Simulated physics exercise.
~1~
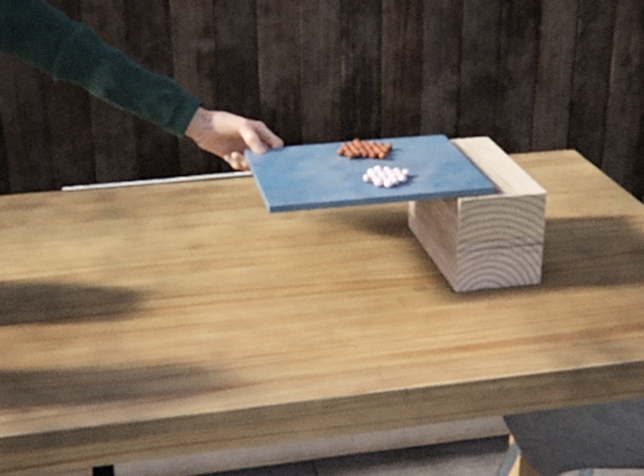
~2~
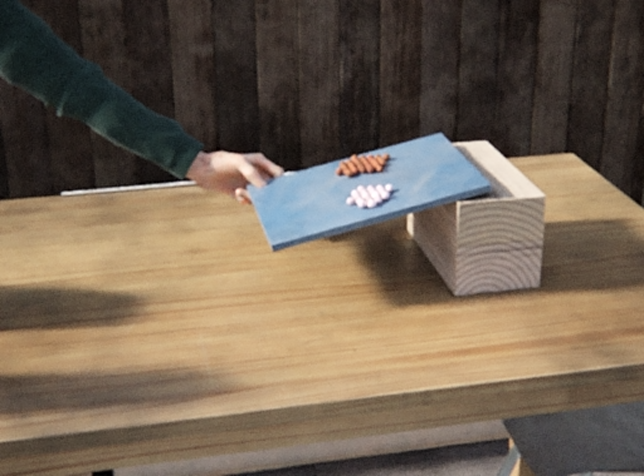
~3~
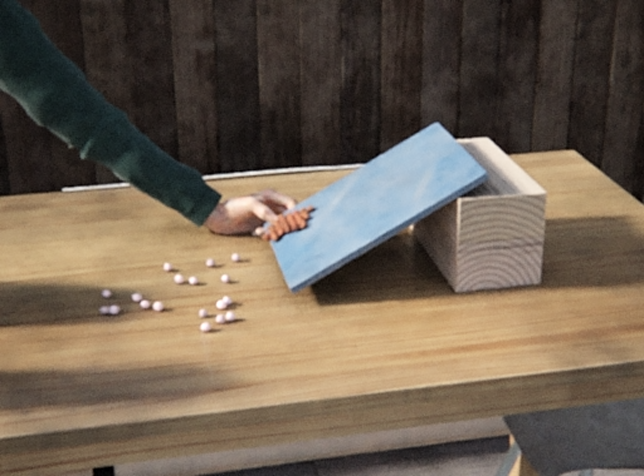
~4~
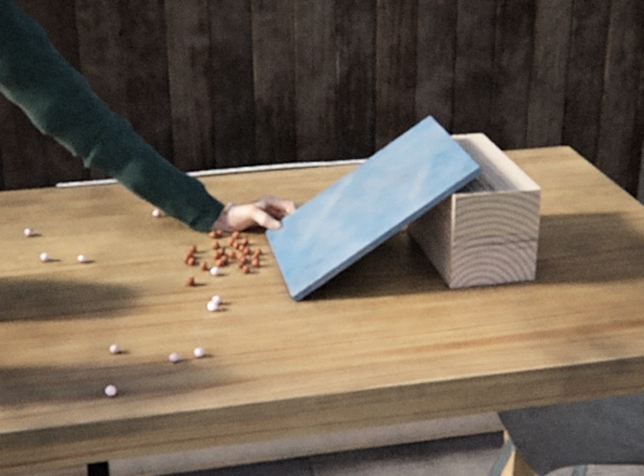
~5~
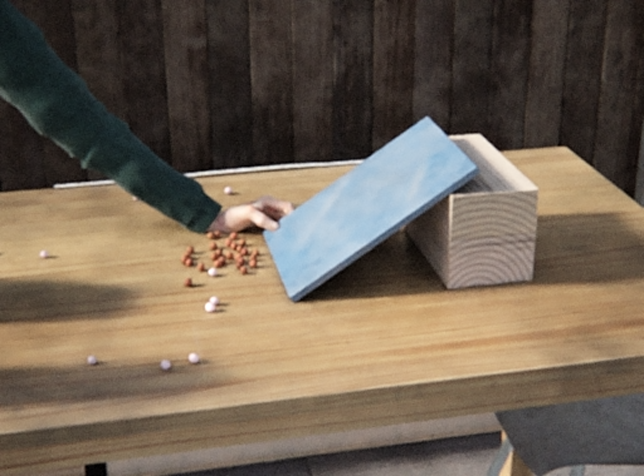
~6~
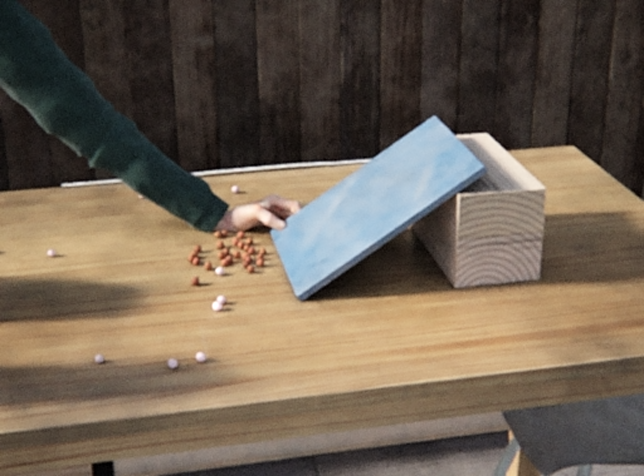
A hand lowered one end of a blue board propped on a wooden block until it rested on the table; the small white balls rolled off first and scattered far, while the orange-brown pieces slid down later and stayed clustered near the hand.
